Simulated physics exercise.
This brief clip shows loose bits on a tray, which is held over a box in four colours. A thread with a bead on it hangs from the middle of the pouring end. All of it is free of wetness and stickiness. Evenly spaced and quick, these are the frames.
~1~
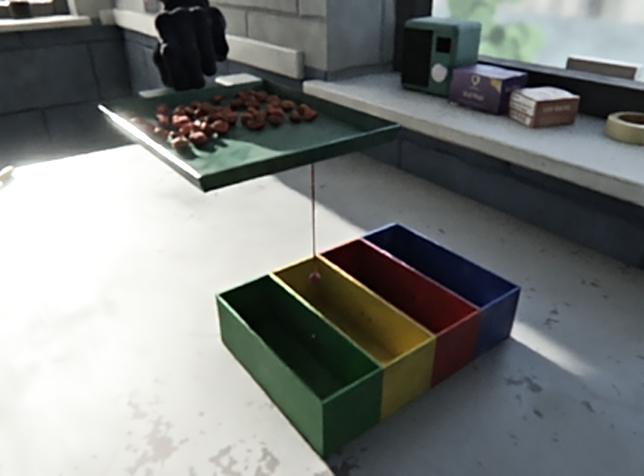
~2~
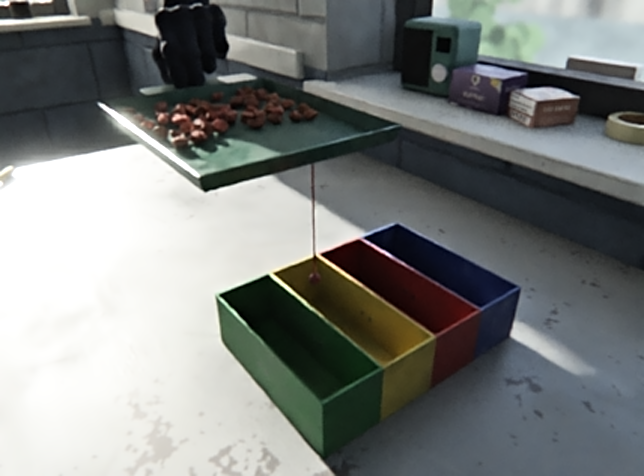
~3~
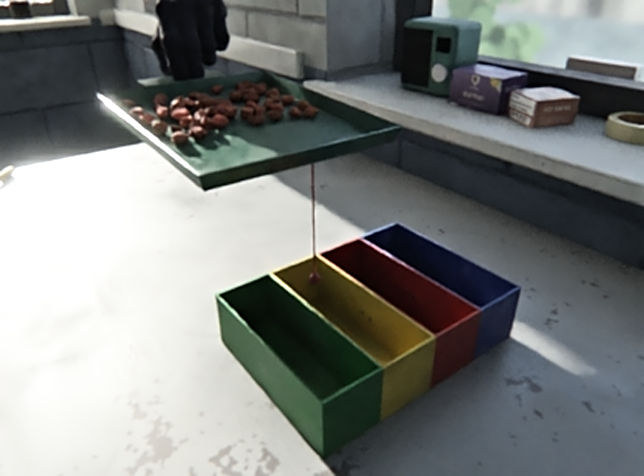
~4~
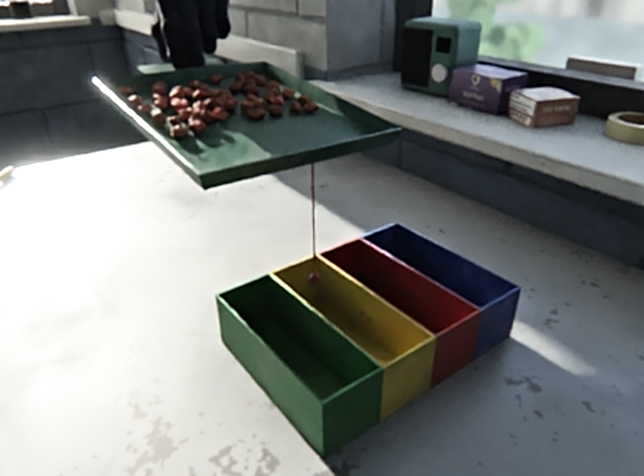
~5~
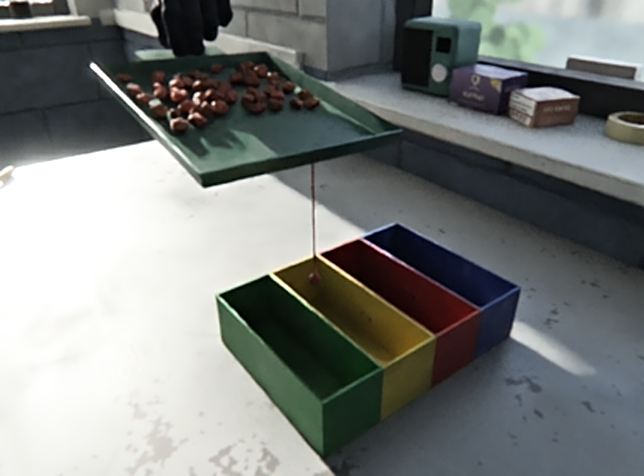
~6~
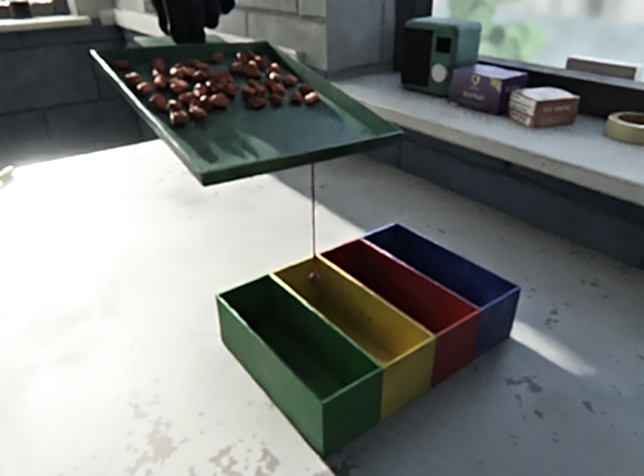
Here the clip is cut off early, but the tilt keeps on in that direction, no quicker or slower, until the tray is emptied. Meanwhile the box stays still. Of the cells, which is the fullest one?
The red one.
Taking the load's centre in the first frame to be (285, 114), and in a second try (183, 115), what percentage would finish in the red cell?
Share in order: Roughly 60 %, 30 %.
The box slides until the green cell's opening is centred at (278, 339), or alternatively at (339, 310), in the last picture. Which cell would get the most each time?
That red cell, and then yellow.
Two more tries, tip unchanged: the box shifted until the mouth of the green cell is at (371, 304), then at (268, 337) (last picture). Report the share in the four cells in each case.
Roughly 80% on the first try and 100% on the second.
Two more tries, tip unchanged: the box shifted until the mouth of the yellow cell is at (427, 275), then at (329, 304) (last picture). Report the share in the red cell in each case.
That makes 0 per cent, followed by 40 per cent.
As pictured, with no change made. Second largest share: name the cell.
That one is that yellow cell.
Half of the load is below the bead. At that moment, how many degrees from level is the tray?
Around 100°, give or take.
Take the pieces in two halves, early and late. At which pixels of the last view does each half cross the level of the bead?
It passes near (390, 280) first and then near (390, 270).
Soon, tray tipped steeply; about two thirds on the tray; a small part in the red cell; a stray few in the yellow cell; a stray few in the green cell; about a quarter falling or outside the box.
A while on, tray tipped right over; about a quarter on the tray; about a quarter in the red cell; about a quarter in the yellow cell; a small part in the green cell; a stray few in the blue cell; about a quarter falling or outside the box.
Towards the end, tray tipped past a quarter turn; about half in the red cell; about a third in the yellow cell; a small part in the green cell; a small part in the blue cell; a stray few falling or outside the box.
Finally, tray tipped past a quarter turn; about half in the red cell; about a third in the yellow cell; a small part in the green cell; a small part in the blue cell; a stray few outside the box.
